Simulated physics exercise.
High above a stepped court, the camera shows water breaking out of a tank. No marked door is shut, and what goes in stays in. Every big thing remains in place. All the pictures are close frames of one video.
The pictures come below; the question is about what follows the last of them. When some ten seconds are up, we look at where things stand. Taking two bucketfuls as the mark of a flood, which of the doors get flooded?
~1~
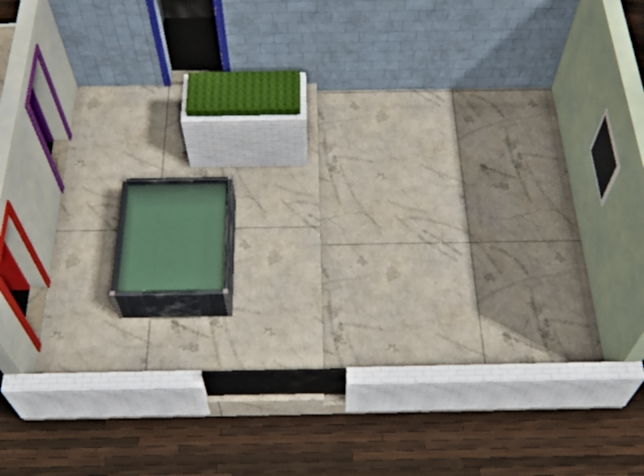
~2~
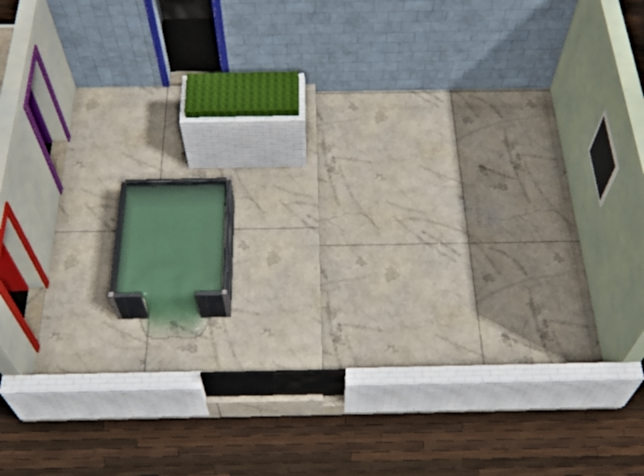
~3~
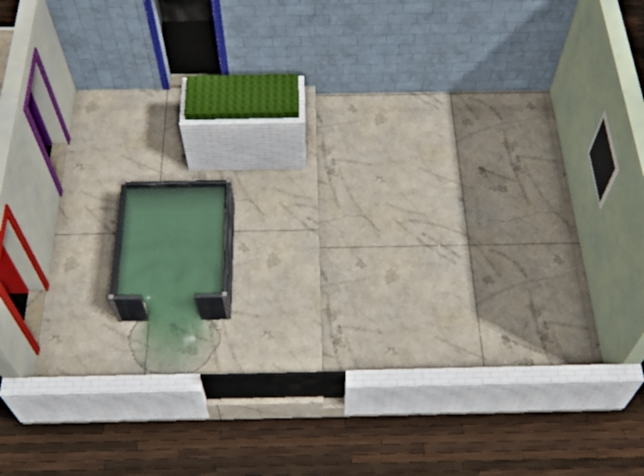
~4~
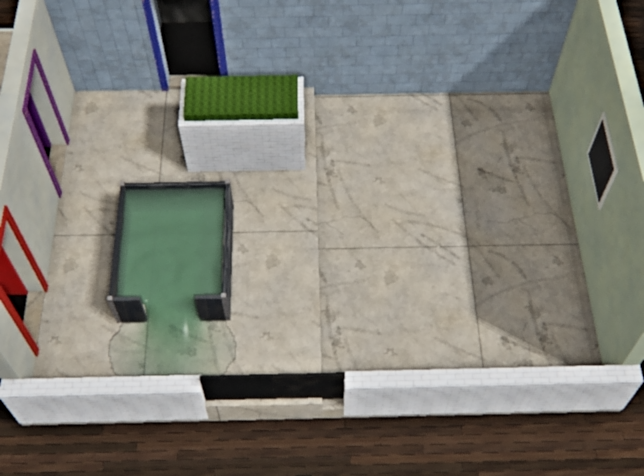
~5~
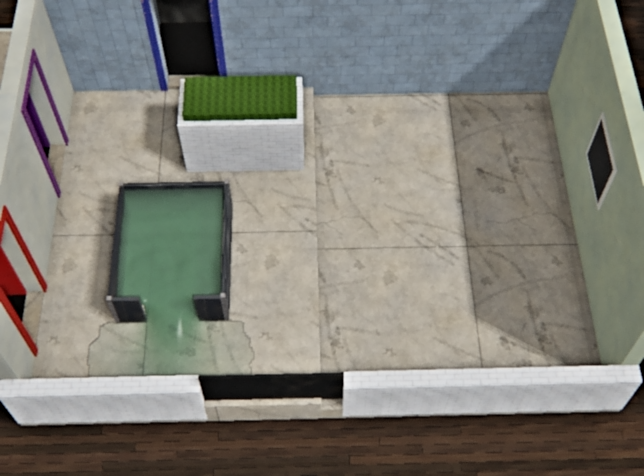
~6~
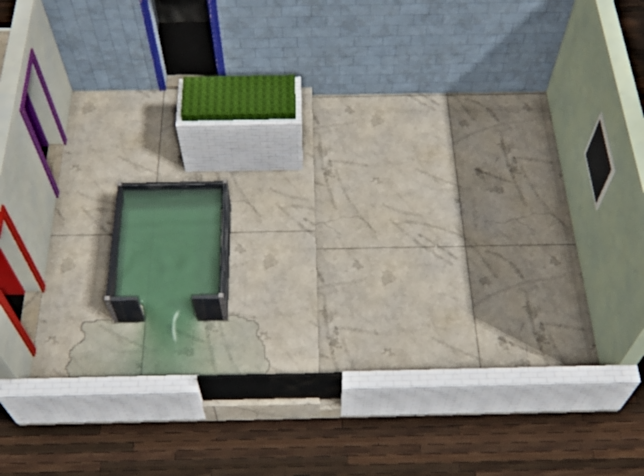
The purple door stays below the mark, the red door gets flooded, the blue door stays below the mark.
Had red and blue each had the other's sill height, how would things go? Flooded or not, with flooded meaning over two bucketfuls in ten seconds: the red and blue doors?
I reckon the red door gets more than that, and the blue door gets less than that.
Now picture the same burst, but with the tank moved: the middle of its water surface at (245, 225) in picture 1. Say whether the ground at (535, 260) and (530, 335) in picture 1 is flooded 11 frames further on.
Bone-dry, soaked.
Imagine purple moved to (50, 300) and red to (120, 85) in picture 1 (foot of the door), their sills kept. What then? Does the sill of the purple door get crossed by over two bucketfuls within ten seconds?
Put simply, the purple door gets past the mark.
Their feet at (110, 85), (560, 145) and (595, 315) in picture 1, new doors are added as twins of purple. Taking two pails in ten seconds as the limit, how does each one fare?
As listed: Goes over, keeps below it, goes over.
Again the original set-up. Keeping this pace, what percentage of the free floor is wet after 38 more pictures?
I reckon 65 per cent or so.
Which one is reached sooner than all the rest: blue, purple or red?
First comes the red one.
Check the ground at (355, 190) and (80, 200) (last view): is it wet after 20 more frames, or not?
In turn: Dry, under water.
A moment on, water covers 10 % of the floor; the purple door not reached, the red door not reached, the blue door not reached.
Next, water covers 25 % of the floor; the purple door not reached, the red door under two buckets in, the blue door not reached.
Then, water covers 50 % of the floor; the purple door wet at the sill, nothing in, the red door over two buckets in, the blue door not reached.
Later, water covers 65 % of the floor; the purple door wet at the sill, nothing in, the red door over two buckets in, the blue door wet at the sill, nothing in.
In the end, water covers 80 % of the floor; the purple door under two buckets in, the red door over two buckets in, the blue door wet at the sill, nothing in.
